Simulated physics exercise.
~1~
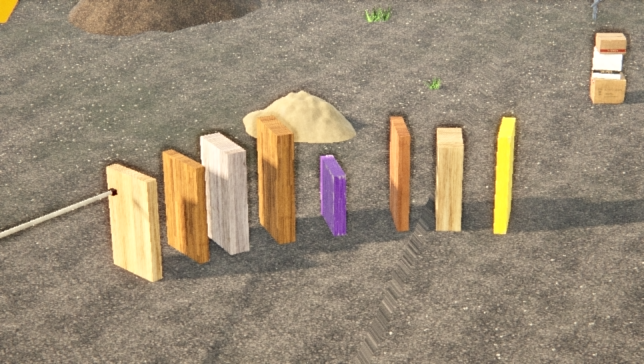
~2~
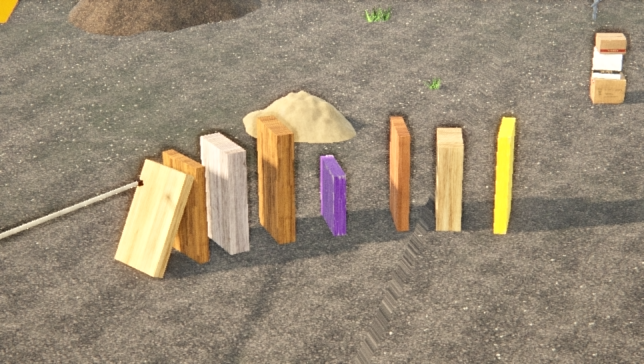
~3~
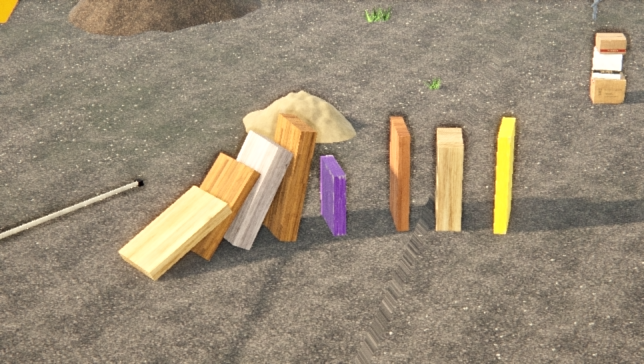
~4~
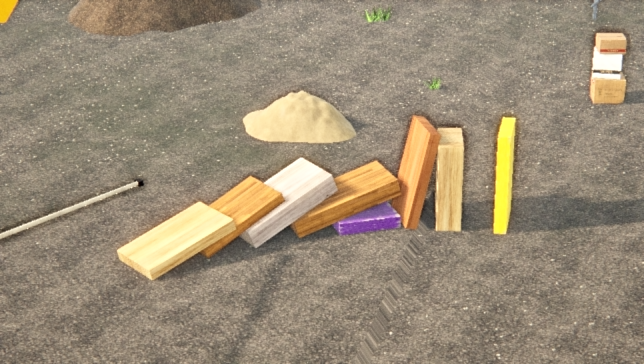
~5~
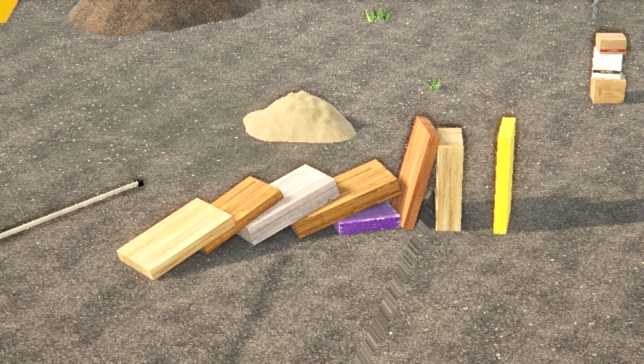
At first, eight thick boards of different sizes stand on end in a curving row on dark, gritty ground, with a pole touching the pale board at the left. The pole pushes that board to the right, tipping it against its neighbor. The pole goes no further as the lean passes along through the next brown, whitish and taller brown boards. They topple onto one another, and the short purple board goes down flat. A reddish-brown board then tilts against the light wooden one beside it and stops there, leaving the yellow board upright and untouched at the right.
